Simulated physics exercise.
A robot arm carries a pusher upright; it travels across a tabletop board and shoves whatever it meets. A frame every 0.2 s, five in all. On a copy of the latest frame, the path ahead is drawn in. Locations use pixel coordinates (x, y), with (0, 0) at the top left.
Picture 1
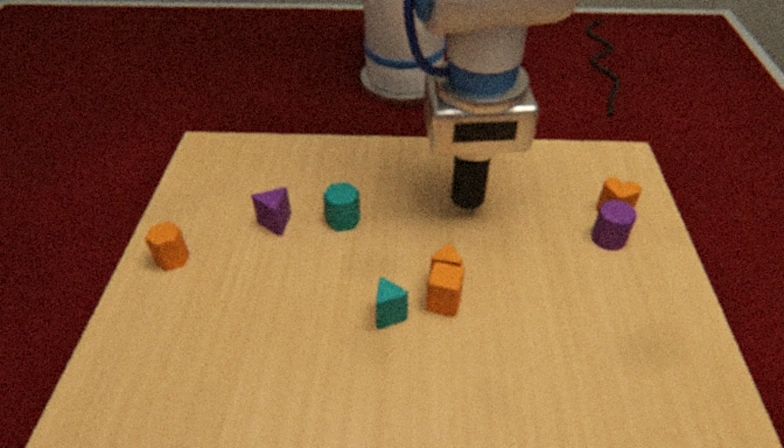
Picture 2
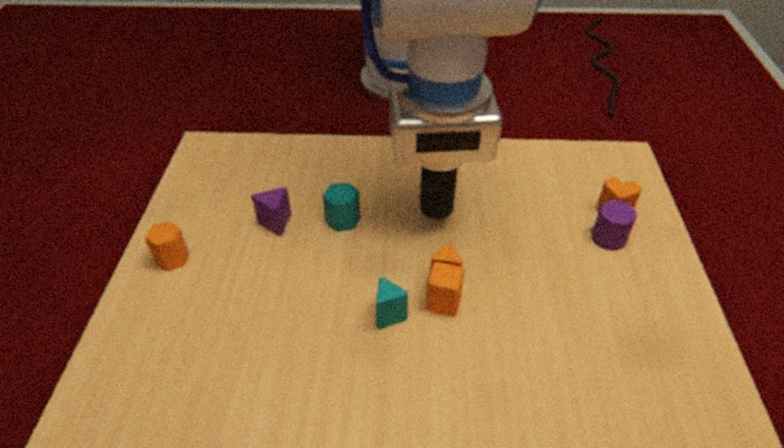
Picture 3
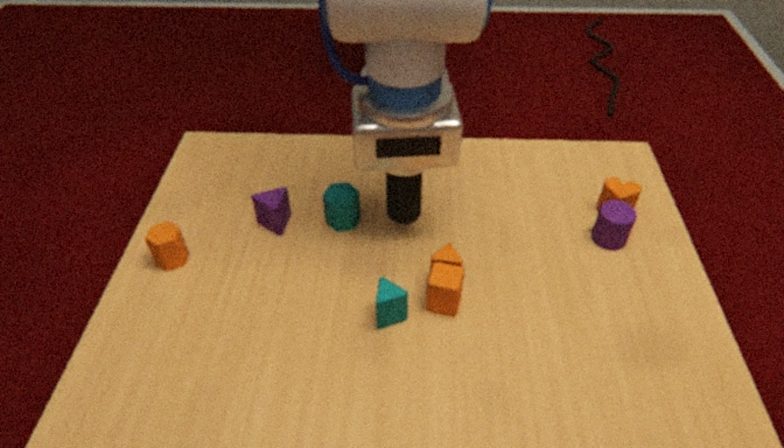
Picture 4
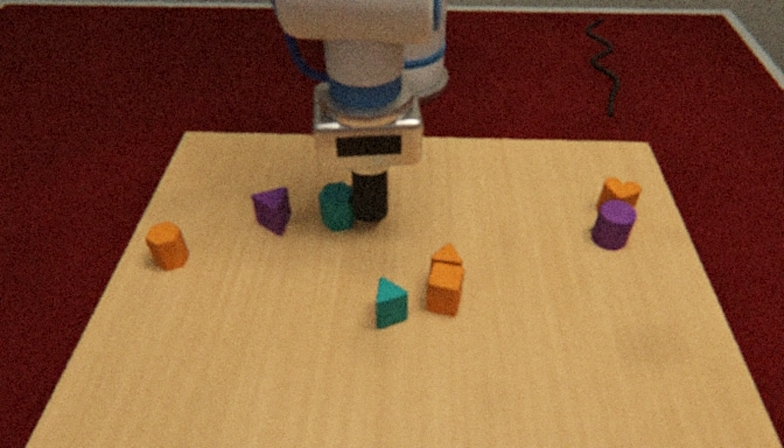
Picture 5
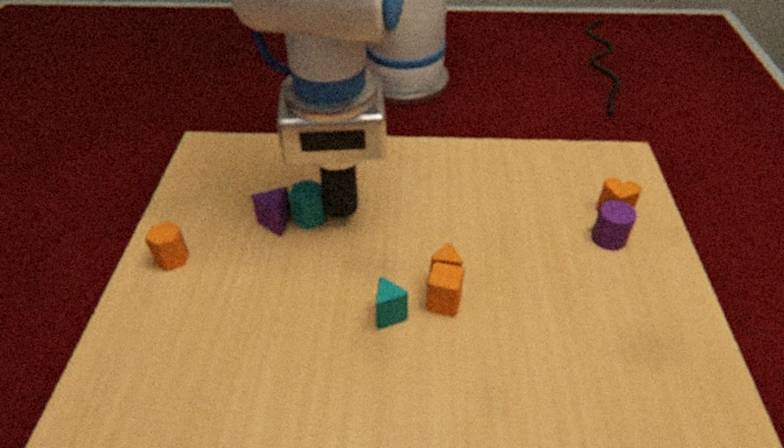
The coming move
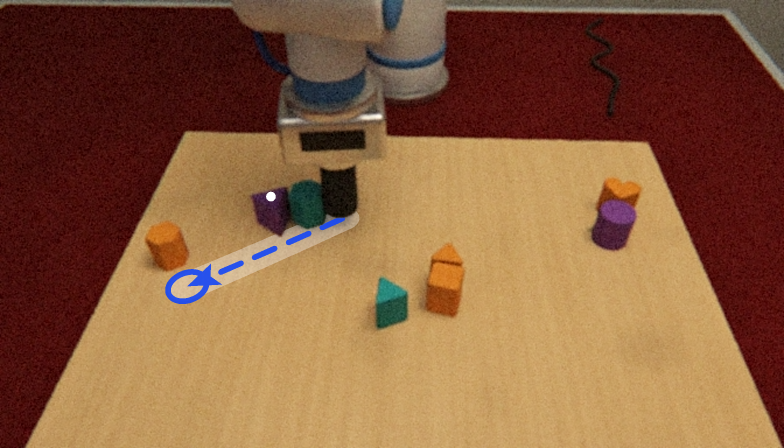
A light wooden table on a dark red floor is seen from above and in front by a camera that stays still. An orange block, a purple triangular block and a turquoise block sit on the left, orange blocks and a turquoise triangular one near the middle, and an orange heart and purple cylinder on the right. A robot arm sweeps its black tip leftward, then pushes the upper turquoise block left, up close beside the purple triangular block.
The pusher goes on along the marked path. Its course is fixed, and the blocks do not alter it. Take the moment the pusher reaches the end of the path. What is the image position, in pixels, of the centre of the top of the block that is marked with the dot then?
Top centre: (251, 195).
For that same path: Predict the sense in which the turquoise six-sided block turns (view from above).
If we look at it from overhead, the turquoise six-sided block pivots clockwise.
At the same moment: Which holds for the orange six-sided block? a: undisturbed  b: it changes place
The one that fits is a, undisturbed.
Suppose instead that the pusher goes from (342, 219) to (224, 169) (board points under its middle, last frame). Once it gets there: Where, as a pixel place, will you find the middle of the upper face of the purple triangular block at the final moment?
It ends at (245, 198).
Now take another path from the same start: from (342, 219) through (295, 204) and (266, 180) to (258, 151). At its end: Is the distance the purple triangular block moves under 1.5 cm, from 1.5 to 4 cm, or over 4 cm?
Final distance: 1.5 to 4 cm.
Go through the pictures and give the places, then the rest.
The first frame shows pusher tip at (468, 198); block tops, orange six-sided block at (162, 232); purple triangular block at (271, 197); turquoise six-sided block at (341, 192).
The second frame shows pusher at (437, 208); blocks unchanged.
The third frame shows pusher at (404, 213); blocks unchanged.
The fourth frame shows pusher at (371, 211); turquoise six-sided block at (337, 192).
The fifth frame shows pusher at (341, 207); orange six-sided block at (162, 232); purple triangular block at (271, 197); turquoise six-sided block at (306, 190).
Path on the board, in a line from (342, 219) to (187, 286); the dot is on the purple triangular block.
What follows on the original path. One third of the way, pusher at (292, 228); purple triangular block at (251, 195), turned 25° anticlockwise; turquoise six-sided block at (280, 190), turned 45° clockwise.
Two thirds of the way, pusher at (238, 251); purple triangular block at (251, 195), turned 25° anticlockwise; turquoise six-sided block at (280, 190), turned 45° clockwise.
At the end, pusher at (183, 274); orange six-sided block in place; purple triangular block at (251, 195), turned 25° anticlockwise; turquoise six-sided block at (280, 190), turned 45° clockwise.
